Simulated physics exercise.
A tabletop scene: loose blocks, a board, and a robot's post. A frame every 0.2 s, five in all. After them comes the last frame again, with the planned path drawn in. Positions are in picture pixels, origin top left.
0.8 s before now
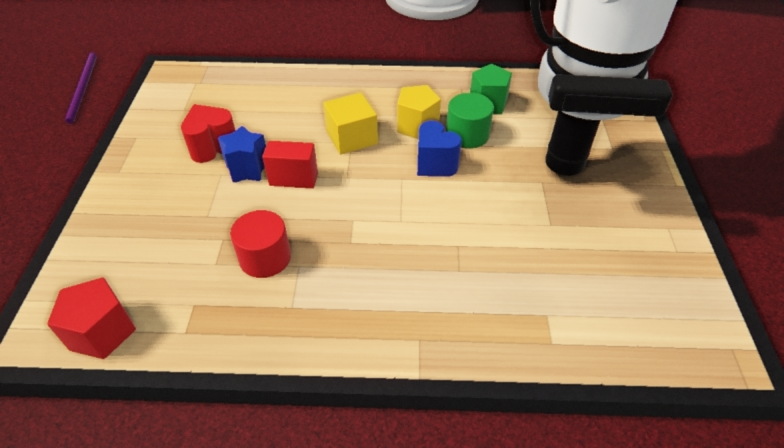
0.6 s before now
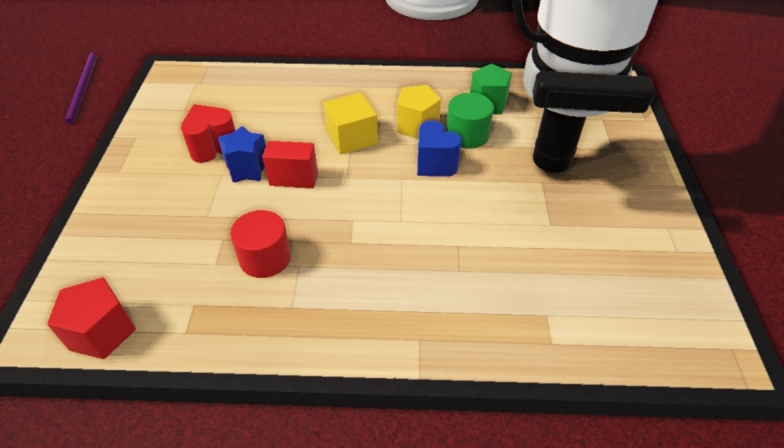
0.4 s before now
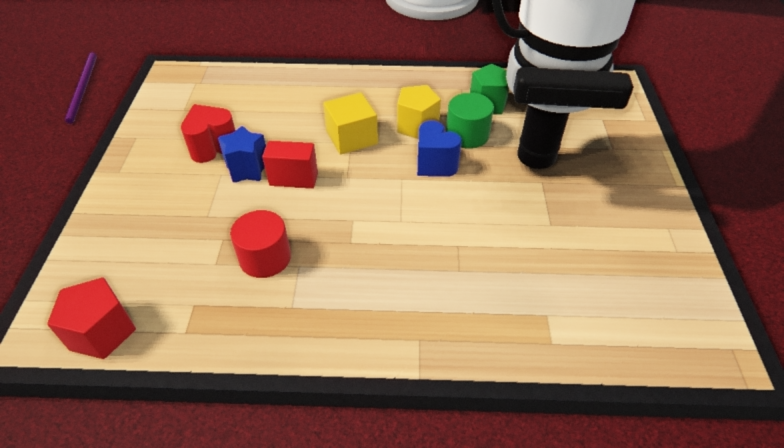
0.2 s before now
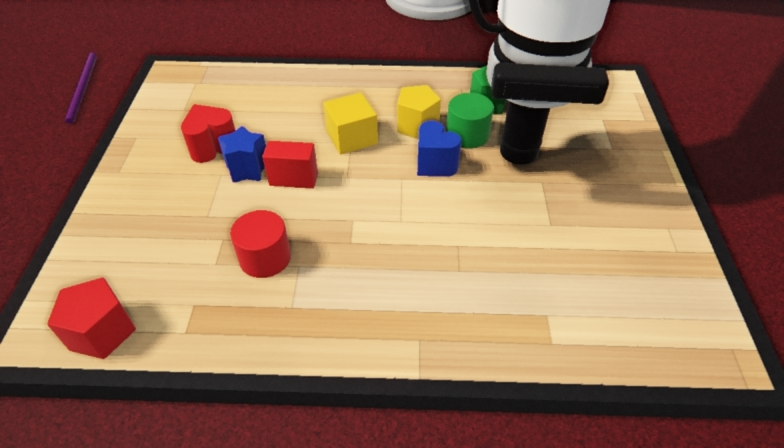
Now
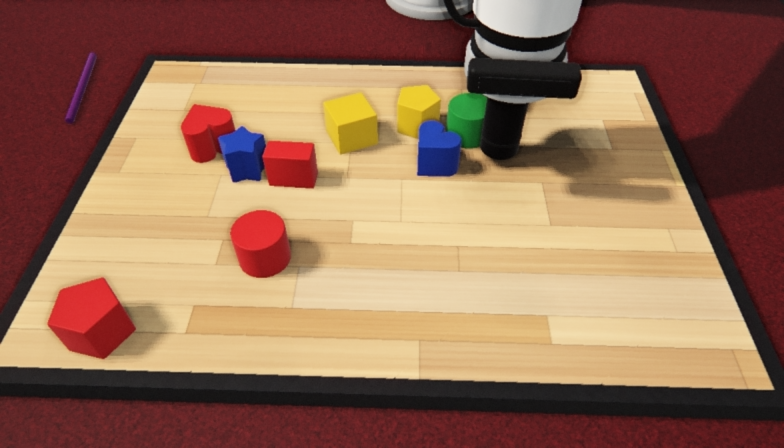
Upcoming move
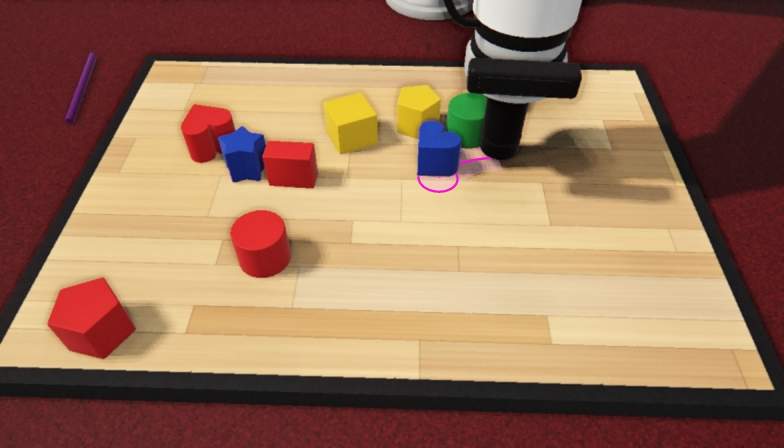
On a wooden board scattered with red, blue, yellow and green blocks, a robot's black post moves slowly left from the right side, drawing close to the green cylinder and blue heart block, while the blocks stay still.
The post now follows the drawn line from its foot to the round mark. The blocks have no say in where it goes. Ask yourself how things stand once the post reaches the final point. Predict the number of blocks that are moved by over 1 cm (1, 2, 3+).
The push moves one block more than 1 cm.
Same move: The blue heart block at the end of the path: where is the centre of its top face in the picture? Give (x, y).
Put as a pixel place, it's (406, 140).
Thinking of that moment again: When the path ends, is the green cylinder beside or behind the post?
Going by the path, yes.
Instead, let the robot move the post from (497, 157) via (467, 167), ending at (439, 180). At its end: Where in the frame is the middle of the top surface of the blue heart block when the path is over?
It should be at about (408, 137).
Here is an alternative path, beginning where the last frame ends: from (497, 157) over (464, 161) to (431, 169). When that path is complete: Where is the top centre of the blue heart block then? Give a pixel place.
Around (398, 141).
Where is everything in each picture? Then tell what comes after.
The first frame shows tip of the post at (564, 164), middles of tops, yellow pentagonal block at (418, 97), blue heart block at (437, 135), green cylinder at (471, 105).
The second frame shows post at (552, 161), nothing pushed.
The third frame shows post at (536, 157), nothing pushed.
The fourth frame shows post at (519, 153), nothing pushed.
The fifth frame shows post at (499, 148), yellow pentagonal block at (418, 97), blue heart block at (437, 135), green cylinder at (471, 105).
The line goes from (497, 157) by way of (475, 160) and (455, 167) to (438, 178).
On the path given first. Halfway along, post at (464, 154); blue heart block at (426, 136); green cylinder at (469, 104).
At the end, post at (439, 169); yellow pentagonal block unmoved; blue heart block at (406, 140), turned 65° clockwise; green cylinder at (469, 104).
